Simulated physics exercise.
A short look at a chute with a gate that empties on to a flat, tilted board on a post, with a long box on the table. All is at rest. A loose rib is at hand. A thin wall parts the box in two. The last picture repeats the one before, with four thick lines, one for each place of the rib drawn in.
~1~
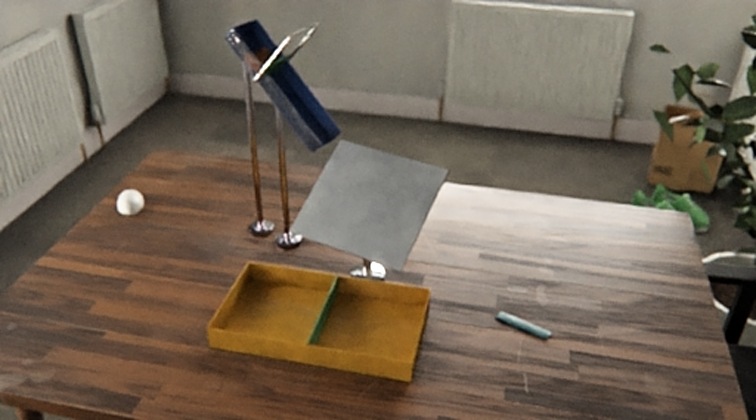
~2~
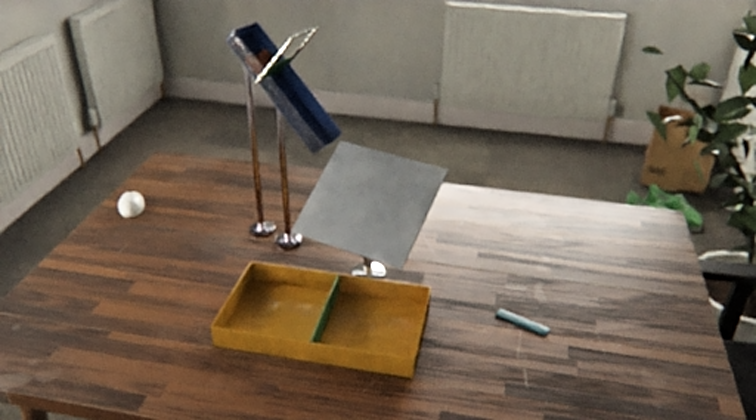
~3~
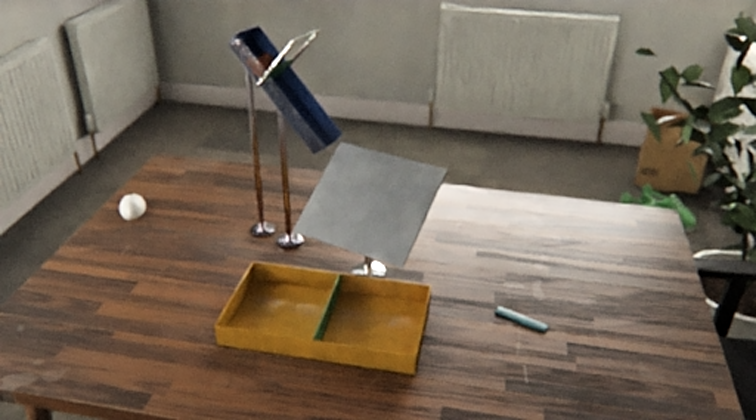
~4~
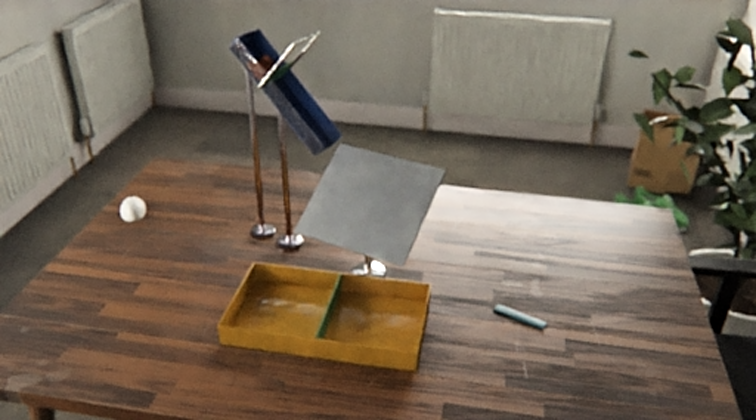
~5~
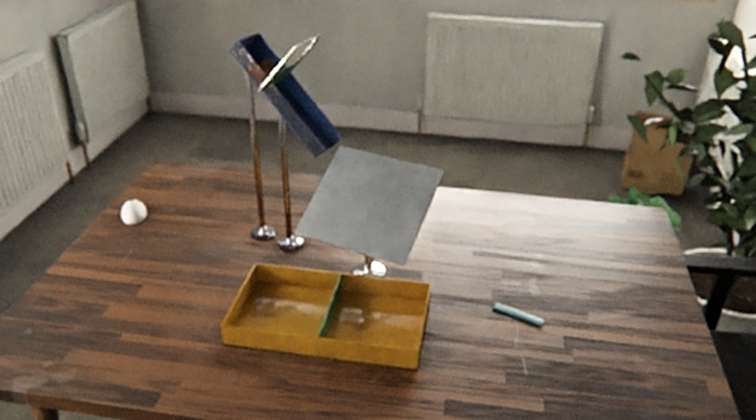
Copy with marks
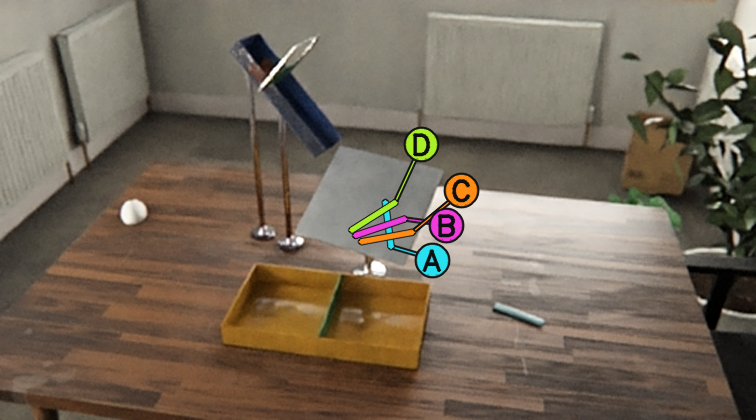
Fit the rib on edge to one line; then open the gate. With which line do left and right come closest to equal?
C.
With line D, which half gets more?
The left half.
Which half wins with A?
More lands on the right.
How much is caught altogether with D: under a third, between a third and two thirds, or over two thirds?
Over two thirds.
On the marked copy, line A from (385, 202) to (391, 246); line B from (404, 219) to (355, 235); line C from (412, 232) to (361, 241); line D from (395, 202) to (351, 230).
Choosing A, of what is caught, about a quarter in the left half, most in the right.
Choosing B, of what is caught, most in the left half, a small part in the right.
Choosing C, of what is caught, about a third in the left half, about two thirds in the right.
Choosing D, of what is caught, nearly all in the left half, a small part in the right.
